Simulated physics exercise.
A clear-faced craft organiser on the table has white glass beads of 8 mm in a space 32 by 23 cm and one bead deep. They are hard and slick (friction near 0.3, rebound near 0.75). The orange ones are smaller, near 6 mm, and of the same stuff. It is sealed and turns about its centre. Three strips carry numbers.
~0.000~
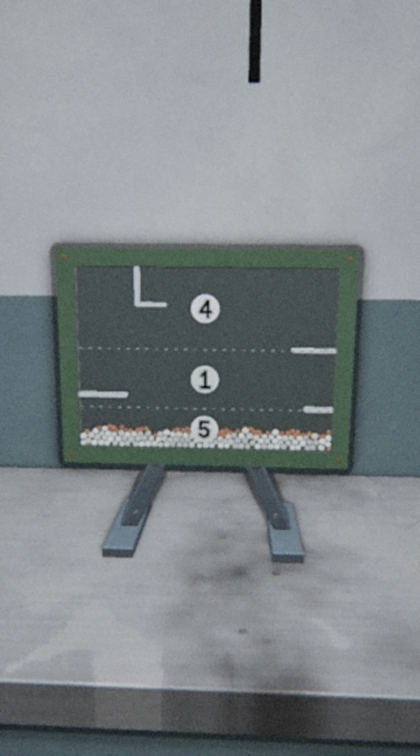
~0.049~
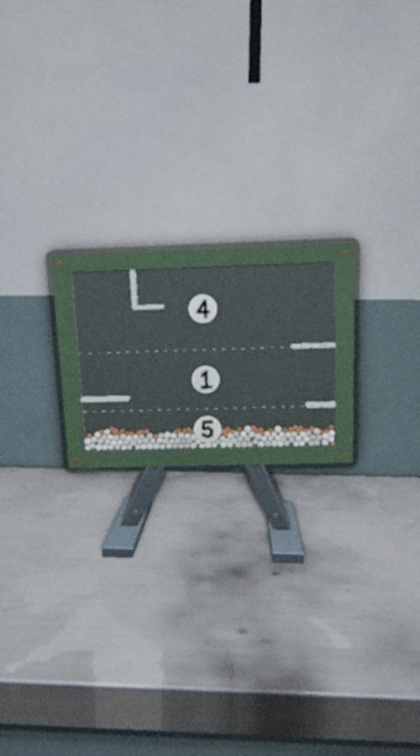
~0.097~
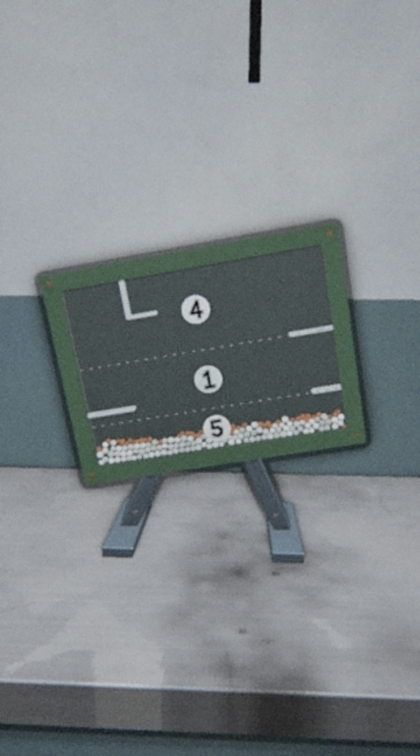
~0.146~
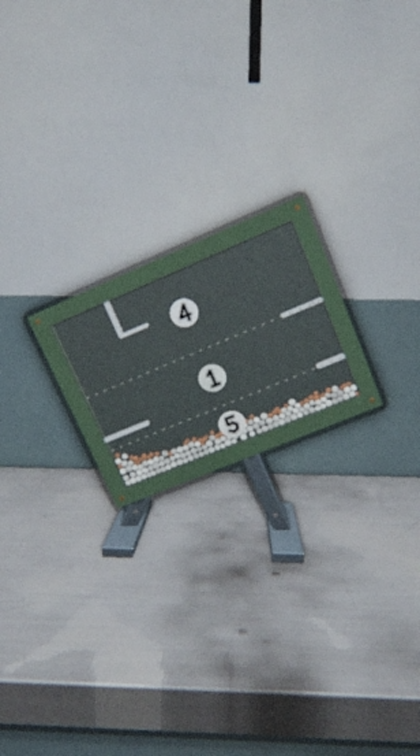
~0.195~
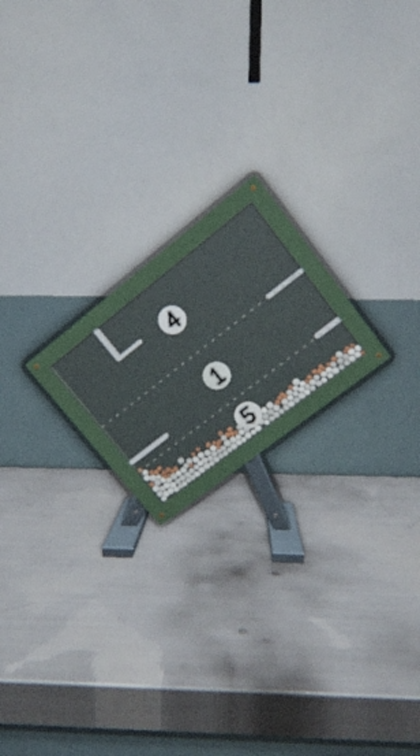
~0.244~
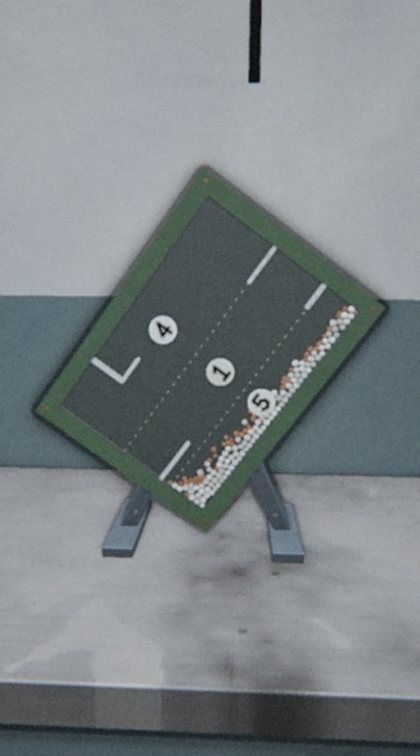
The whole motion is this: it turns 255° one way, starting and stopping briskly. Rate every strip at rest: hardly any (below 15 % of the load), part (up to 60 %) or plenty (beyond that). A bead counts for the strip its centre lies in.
No. 1: Part; no. 4: Part; no. 5: Part.
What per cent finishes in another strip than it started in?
About 70 per cent.
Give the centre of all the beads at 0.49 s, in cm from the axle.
Some 11 cm right and 4 cm below.
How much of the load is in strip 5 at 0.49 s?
Roughly 45 per cent.
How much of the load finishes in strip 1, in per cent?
Some 25 per cent.
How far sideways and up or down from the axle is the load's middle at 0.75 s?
Some 8 cm right and 5 cm above.
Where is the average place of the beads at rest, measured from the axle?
Some 2 cm left and 10 cm below.
After 0.49 s, it stands 131° anticlockwise; the beads' middle is 11 cm right of and 4 cm below the centre; no. 1, 40 %, no. 4, 10 %, no. 5, 45 %.
After 0.75 s, it has come round 211° anticlockwise; the beads' middle is 8 cm right of and 5 cm above the centre; no. 1, 20 %, no. 4, 45 %, no. 5, 35 %.
After 0.96 s, it has come round 255° anticlockwise; the beads' middle is 1 cm left of and 1 cm below the centre; no. 1, 5 %, no. 4, 45 %, no. 5, 50 %.
At rest by 1.9 s, it has come round 255° anticlockwise; no. 1, 25 %, no. 4, 45 %, no. 5, 30 %.
